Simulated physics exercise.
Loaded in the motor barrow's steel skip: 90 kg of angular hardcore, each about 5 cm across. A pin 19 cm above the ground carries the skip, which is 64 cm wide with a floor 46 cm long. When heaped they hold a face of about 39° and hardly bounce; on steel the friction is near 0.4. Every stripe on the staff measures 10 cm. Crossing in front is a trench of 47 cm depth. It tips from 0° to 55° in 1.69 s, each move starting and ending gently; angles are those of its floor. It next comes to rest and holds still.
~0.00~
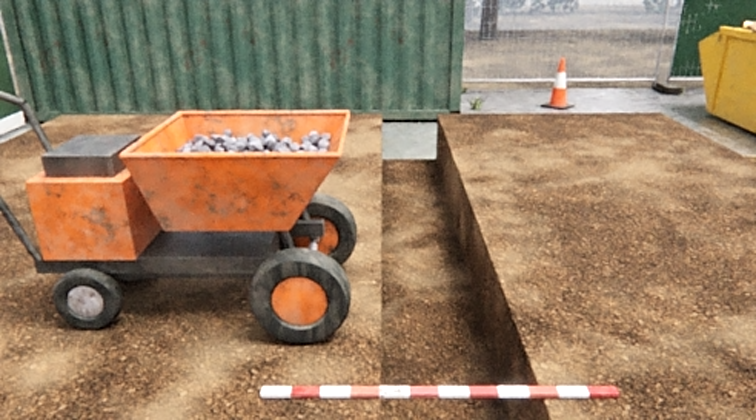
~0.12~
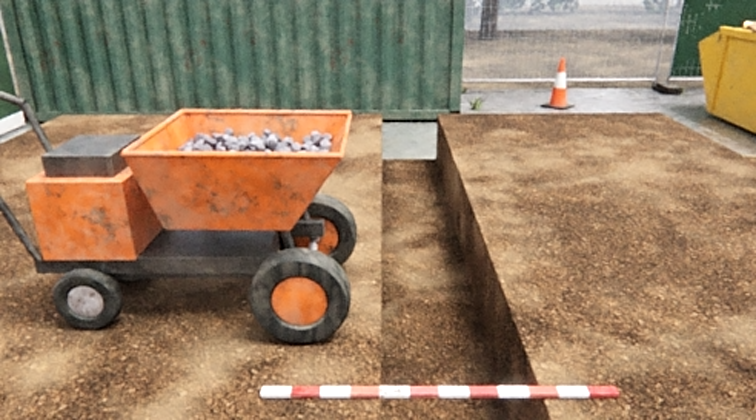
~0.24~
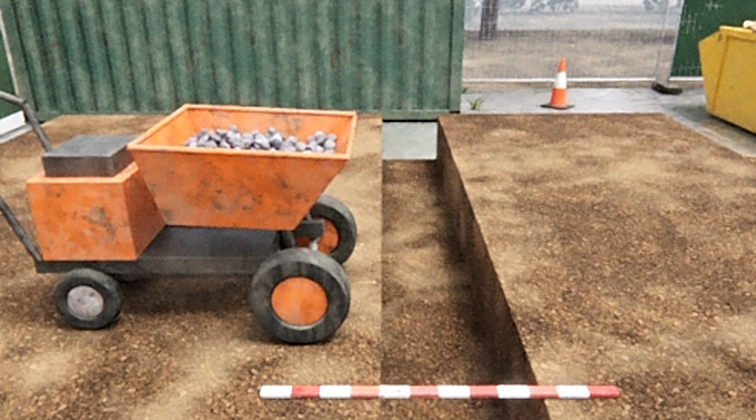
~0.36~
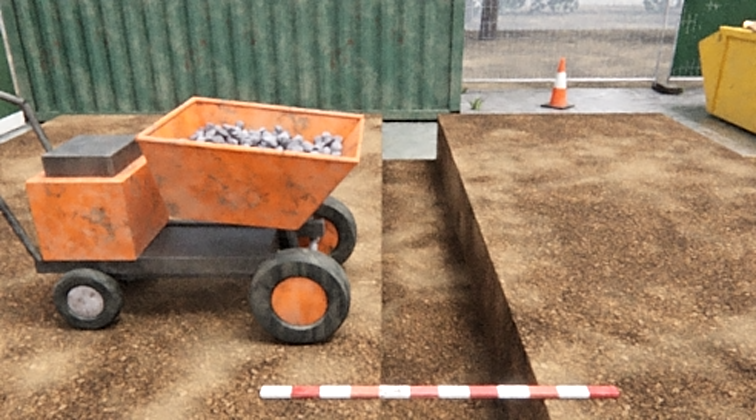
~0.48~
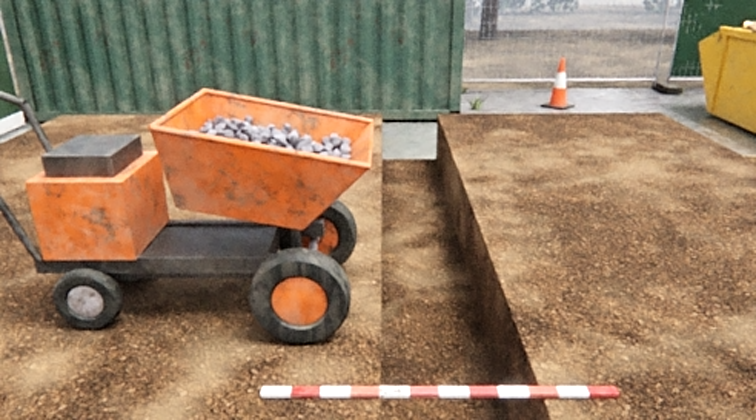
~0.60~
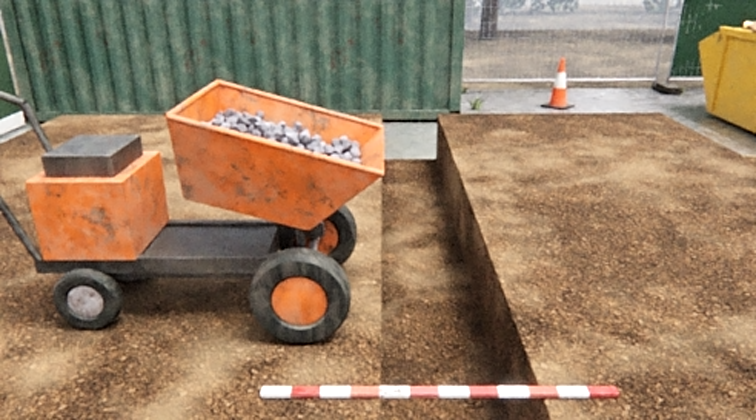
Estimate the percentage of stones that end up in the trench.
Roughly 1 per cent.
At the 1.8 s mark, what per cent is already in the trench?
Close to 0 per cent at that time.
After 1.3 s the floor is at 47°; 100 % in the skip; the foremost stones are at (409, 215).
After 1.8 s the floor is at 55°; 100 % in the skip; the foremost stones are at (436, 221).
After 2.1 s the floor is at 55°; 99 % in the skip, 1 % in the trench; the foremost stones are at (472, 276).
After 4.1 s the floor is at 55°; 99 % in the skip, 1 % in the trench; the foremost stones are at (488, 359).
